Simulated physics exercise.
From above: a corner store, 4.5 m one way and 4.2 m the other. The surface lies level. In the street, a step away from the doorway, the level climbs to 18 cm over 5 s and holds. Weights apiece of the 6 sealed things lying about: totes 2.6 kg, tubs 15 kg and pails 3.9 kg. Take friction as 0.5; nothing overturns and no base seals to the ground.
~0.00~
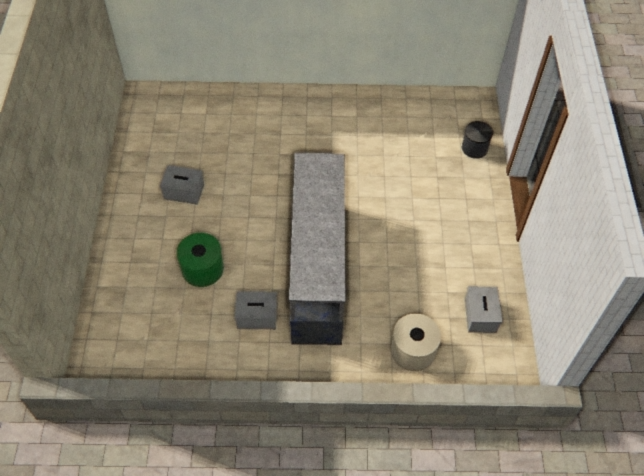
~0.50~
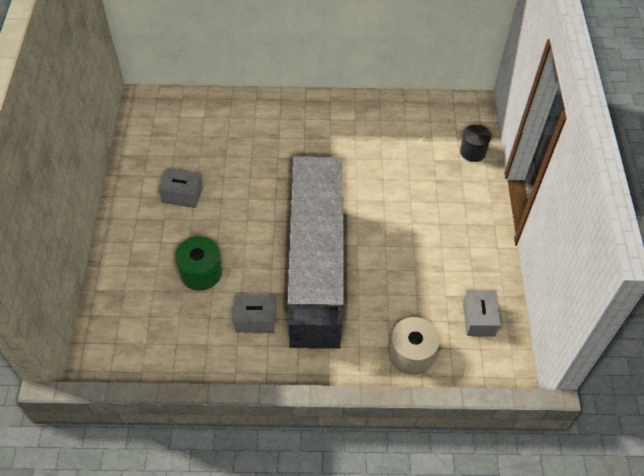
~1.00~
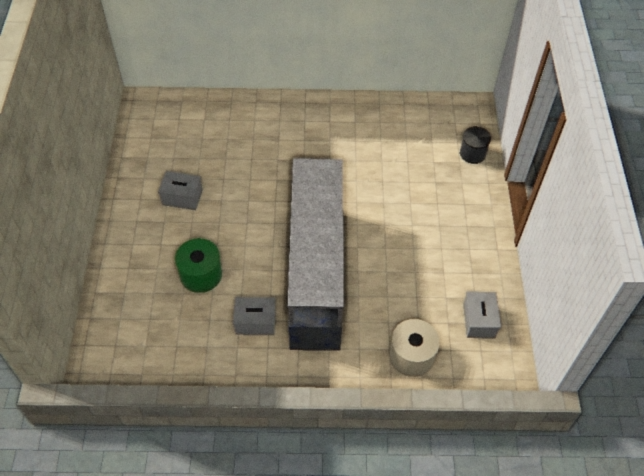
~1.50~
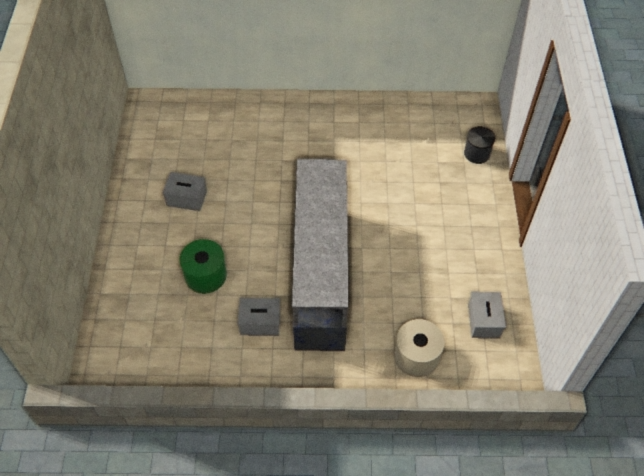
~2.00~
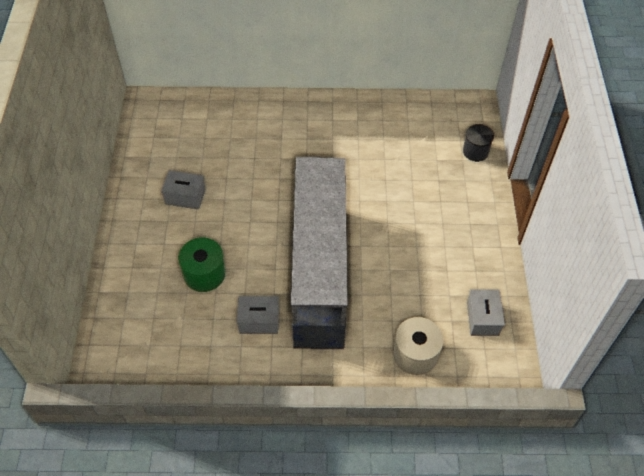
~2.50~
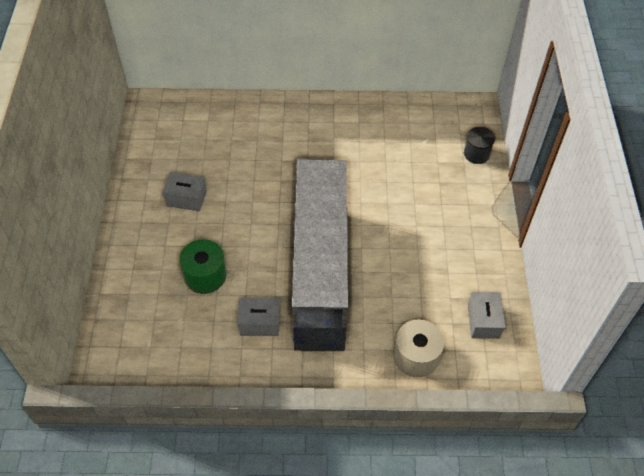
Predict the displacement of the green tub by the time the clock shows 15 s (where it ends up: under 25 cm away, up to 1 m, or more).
Green tub barely shifts.
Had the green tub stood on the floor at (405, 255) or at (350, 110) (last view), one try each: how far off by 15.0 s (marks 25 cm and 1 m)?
In that order: It stays put; it barely shifts.
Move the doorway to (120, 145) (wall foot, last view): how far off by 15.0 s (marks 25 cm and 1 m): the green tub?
Then the green tub barely shifts.
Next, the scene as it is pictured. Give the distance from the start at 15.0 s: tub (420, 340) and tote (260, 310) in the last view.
In turn: 0 cm, 10 cm.
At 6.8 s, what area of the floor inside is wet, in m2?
Roughly 10.0 m2.
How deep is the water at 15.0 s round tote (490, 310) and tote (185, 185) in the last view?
Roughly 7 and 5 cm.
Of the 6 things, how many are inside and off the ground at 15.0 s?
3 of them.
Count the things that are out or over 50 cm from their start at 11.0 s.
I count 0.
After 3.5 s the green tub is near (201, 258), 0.0 m from its start, aground; 0 afloat.
After 6.8 s the green tub is near (201, 258), 0.0 m from its start, aground; 0 afloat.
After 11.0 s the green tub is near (201, 258), 0.0 m from its start, aground; 2 afloat.
After 15.0 s the green tub is near (201, 258), 0.0 m from its start, aground; 3 afloat.
